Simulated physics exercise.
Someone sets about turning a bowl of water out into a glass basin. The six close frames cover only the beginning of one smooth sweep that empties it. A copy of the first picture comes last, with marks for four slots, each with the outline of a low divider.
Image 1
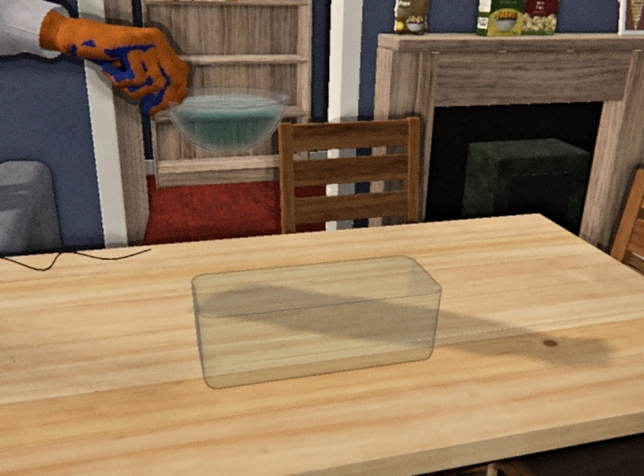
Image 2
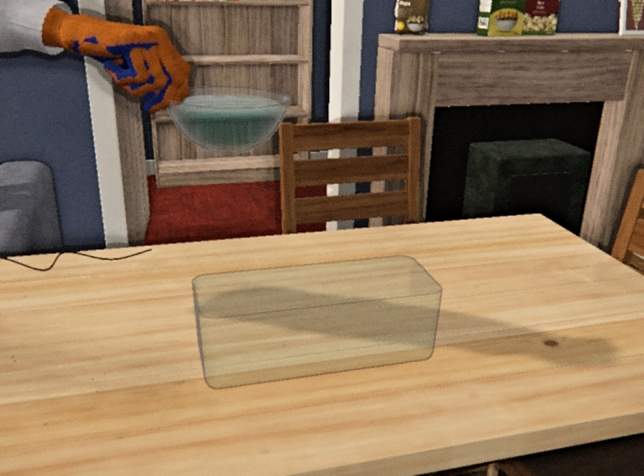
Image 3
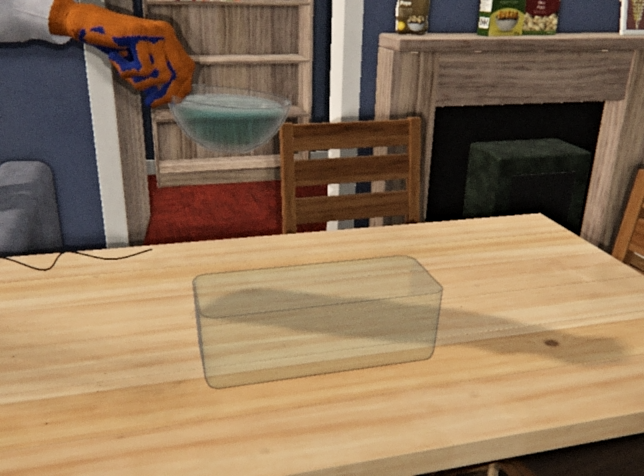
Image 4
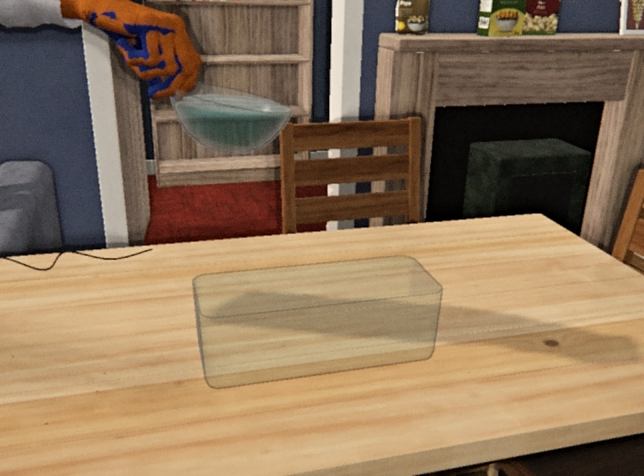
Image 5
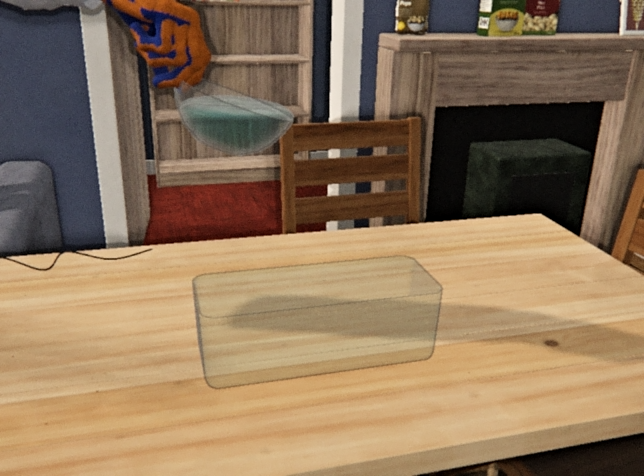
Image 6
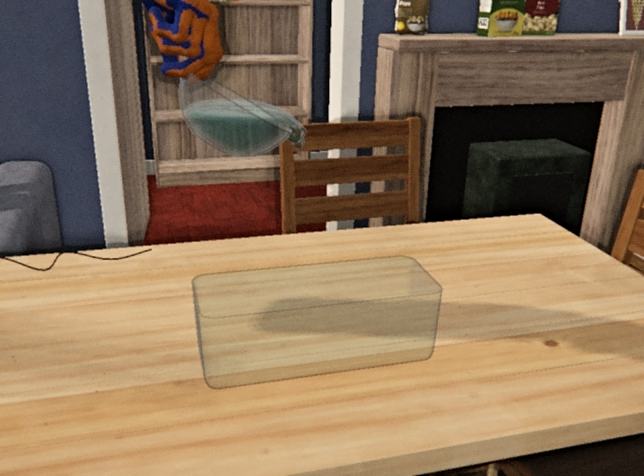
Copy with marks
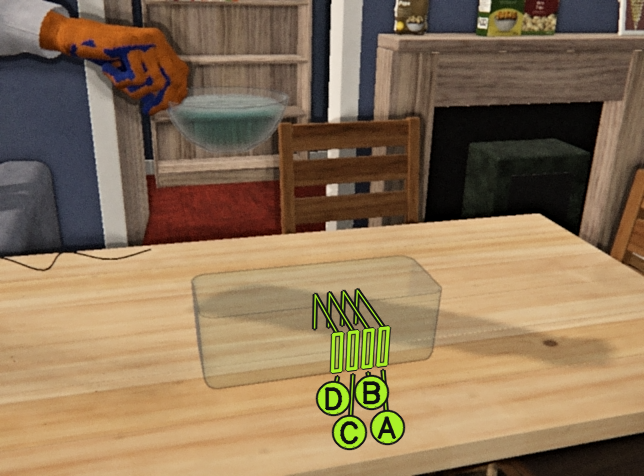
At first, an orange-and-blue hand holds a clear bowl of water nearly level, up and to the left of an empty glass basin on a wooden table. The hand rises and turns, gradually tilting the bowl to the right, until a little water slips over its lip.
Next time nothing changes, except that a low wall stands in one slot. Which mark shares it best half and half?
The best position is C.
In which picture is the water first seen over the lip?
Picture 5.
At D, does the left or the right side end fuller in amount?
The right one.
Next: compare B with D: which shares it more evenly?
D it is.
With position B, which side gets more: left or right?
More ends on the left.
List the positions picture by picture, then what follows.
Upright, lip at (284, 94); basin from (204, 386) to (431, 355); nothing has left yet, in the first picture.
Upright, lip at (286, 96); nothing has left yet, in the second picture.
Tipped about 5°, lip at (287, 100); nothing has left yet, in the third picture.
Tipped about 12°, lip at (289, 107); nothing has left yet, in the fourth picture.
Tipped about 21°, lip at (290, 116); water is over the lip, down to (290, 116), in the fifth picture.
Tipped about 31°, lip at (289, 128); water is over the lip, down to (298, 143), in the sixth picture.
On the marked copy, A at (383, 370); B at (368, 372); C at (352, 375); D at (337, 377).
Choosing A, about 94 % ends left of the wall and 3 % right of it; 3 % is lost outside.
Choosing B, about 83 % ends left of the wall and 13 % right of it; 4 % is lost outside.
Choosing C, about 53 % ends left of the wall and 44 % right of it; 3 % is lost outside.
Choosing D, about 29 % ends left of the wall and 69 % right of it.
